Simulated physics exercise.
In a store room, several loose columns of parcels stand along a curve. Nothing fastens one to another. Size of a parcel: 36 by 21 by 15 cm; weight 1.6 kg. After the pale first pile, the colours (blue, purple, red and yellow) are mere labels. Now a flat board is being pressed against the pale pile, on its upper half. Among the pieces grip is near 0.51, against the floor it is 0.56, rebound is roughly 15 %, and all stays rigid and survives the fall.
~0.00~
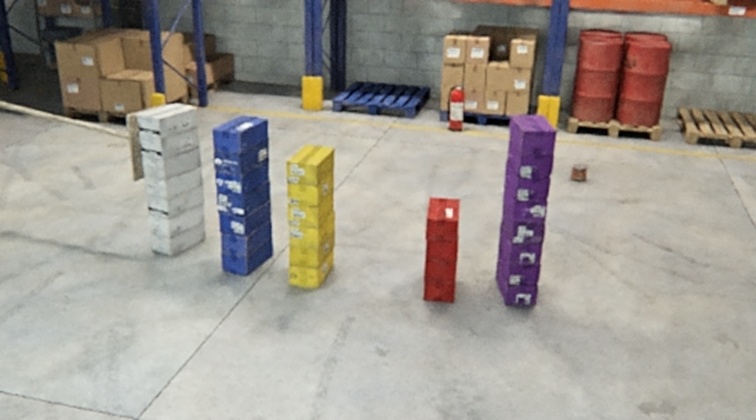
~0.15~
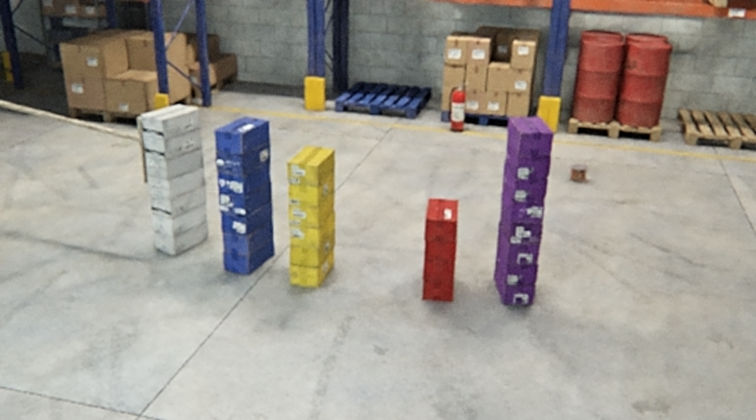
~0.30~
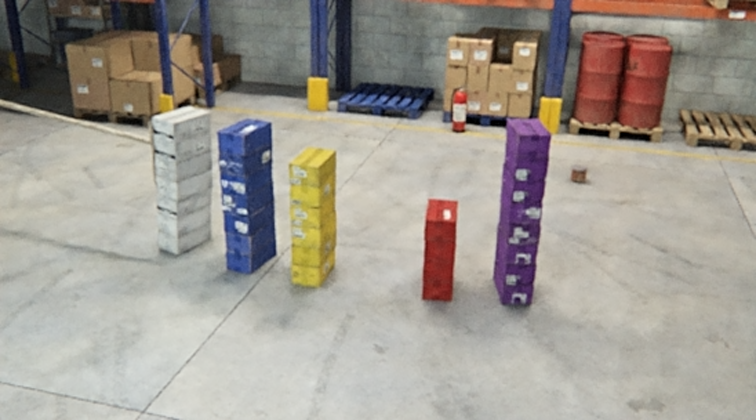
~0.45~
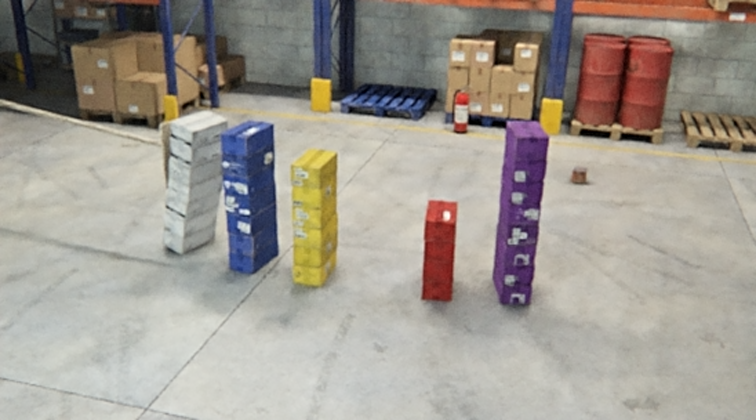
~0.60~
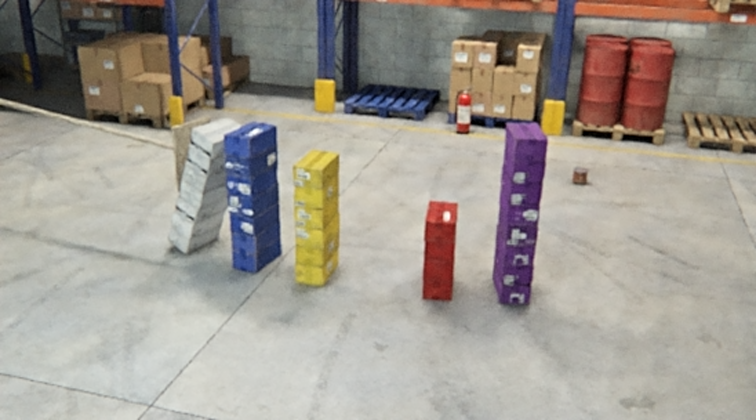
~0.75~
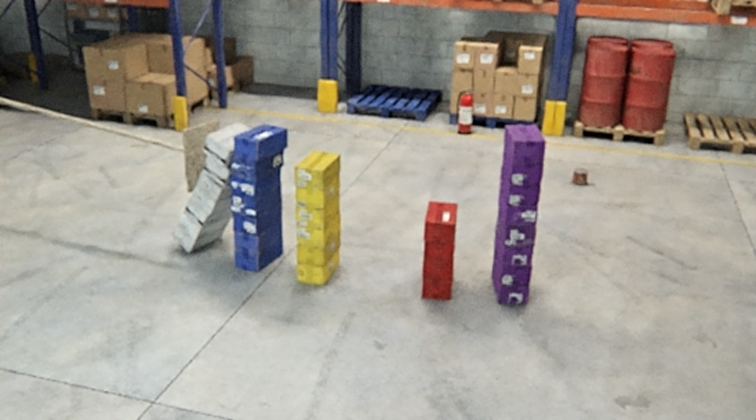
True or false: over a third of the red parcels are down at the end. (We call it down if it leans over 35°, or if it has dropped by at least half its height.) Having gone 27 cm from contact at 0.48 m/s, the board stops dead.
False.
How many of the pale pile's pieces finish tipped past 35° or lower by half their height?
The number you get is 7.
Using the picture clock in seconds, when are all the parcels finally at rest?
Settling time: Near 3.0 s.
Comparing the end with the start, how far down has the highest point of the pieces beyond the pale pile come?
Lower by close to 0 cm.
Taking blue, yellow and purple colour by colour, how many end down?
Blue: 7; yellow: 6; purple: 0.
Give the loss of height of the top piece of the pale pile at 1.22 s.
About 20 cm.
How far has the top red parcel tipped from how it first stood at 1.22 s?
About 0°.
Around 1.22 s, 7 of the pale pile down; none of the 4 red parcels down (0 of 25 in all colours); top red parcel unmoved; top blue parcel tipped 22°.
Around 1.76 s, 7 of the pale pile down; none of the 4 red parcels down (13 of 25 in all colours); top red parcel displaced 57 mm; top blue parcel tipped 52°, 39 cm lower.
Finally (3.4 s), 7 of the pale pile down; none of the 4 red parcels down (13 of 25 in all colours); top red parcel tipped 22°, 47 mm lower; top yellow parcel tipped 15°, 42 cm lower. That is 0 per cent. Seen by the last camera, middles, top red parcel near (485, 231), top yellow parcel near (441, 243).
